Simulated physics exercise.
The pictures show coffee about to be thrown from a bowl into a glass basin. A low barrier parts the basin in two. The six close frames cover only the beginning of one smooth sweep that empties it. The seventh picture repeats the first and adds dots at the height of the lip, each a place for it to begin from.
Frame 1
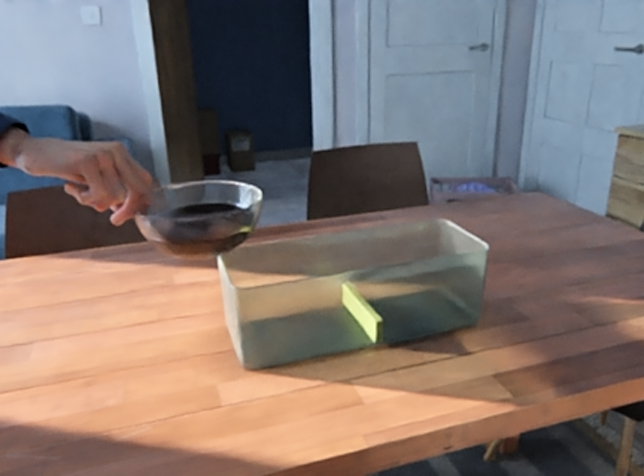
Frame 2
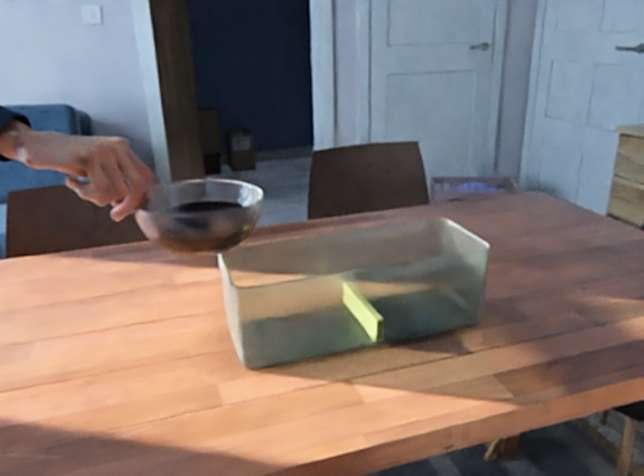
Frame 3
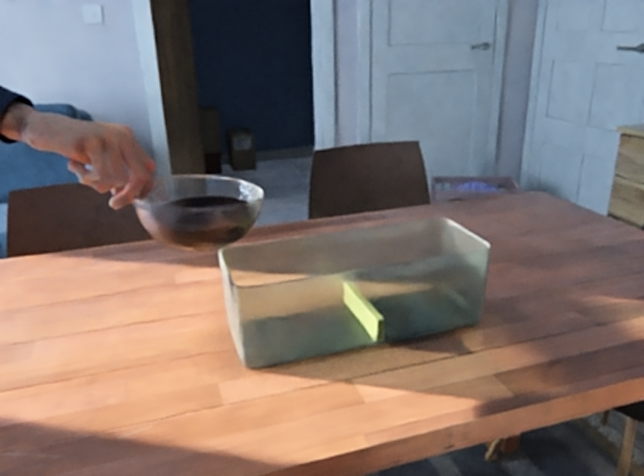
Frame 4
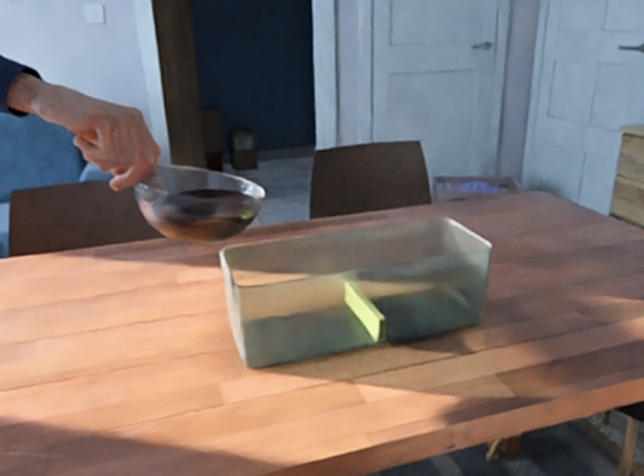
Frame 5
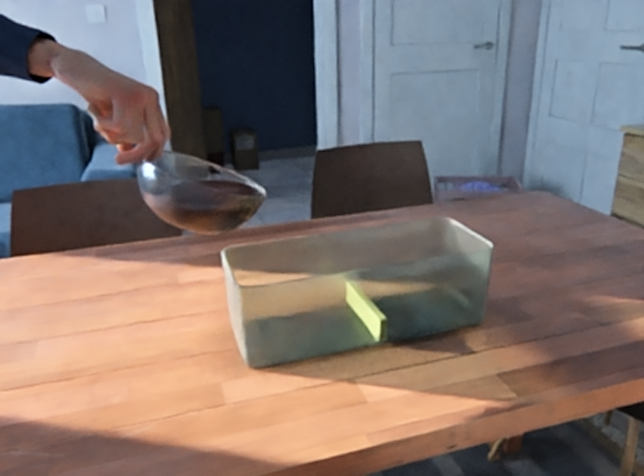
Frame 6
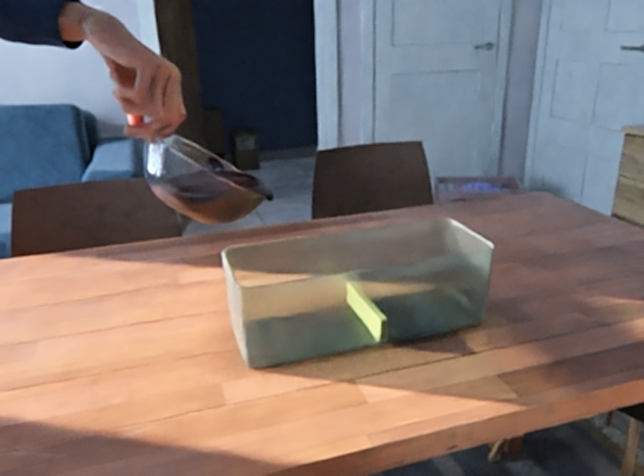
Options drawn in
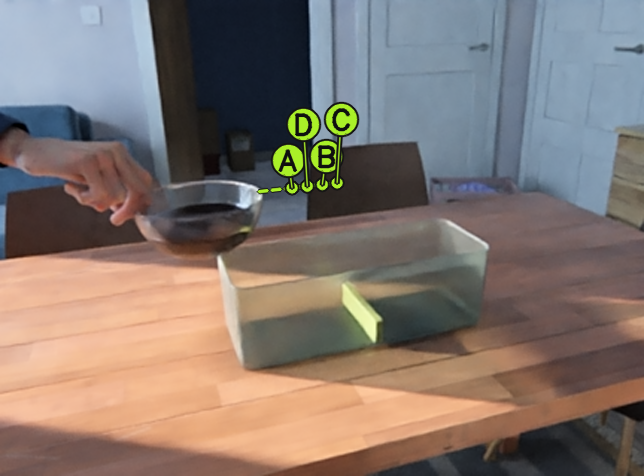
We see a hand holding a clear bowl of dark liquid beside a glass basin with a low green divider on a wooden table. The hand rises and steadily tilts the bowl rightward, bringing the liquid just over its lip.
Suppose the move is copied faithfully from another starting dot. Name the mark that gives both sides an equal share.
Spot A does it best.
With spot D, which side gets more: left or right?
More ends on the right.
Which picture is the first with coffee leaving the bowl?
In picture 6.
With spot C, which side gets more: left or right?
The right one.
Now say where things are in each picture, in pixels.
Upright, lip at (259, 191); basin from (239, 367) to (478, 320); top of the wall at (361, 300); nothing has left yet, in the first frame.
Upright, lip at (260, 190); nothing has left yet, in the second frame.
Tipped about 6°, lip at (260, 190); nothing has left yet, in the third frame.
Tipped about 13°, lip at (262, 190); nothing has left yet, in the fourth frame.
Tipped about 23°, lip at (263, 190); nothing has left yet, in the fifth frame.
Tipped about 35°, lip at (264, 190); coffee is over the lip, down to (268, 196), in the sixth frame.
In lime, A at (292, 187); B at (322, 184); C at (337, 182); D at (307, 186).
For spot A, about 51 % ends left of the wall and 48 % right of it.
For spot B, about 8 % ends left of the wall and 91 % right of it.
For spot C, about 6 % ends left of the wall and 94 % right of it.
For spot D, about 16 % ends left of the wall and 83 % right of it.
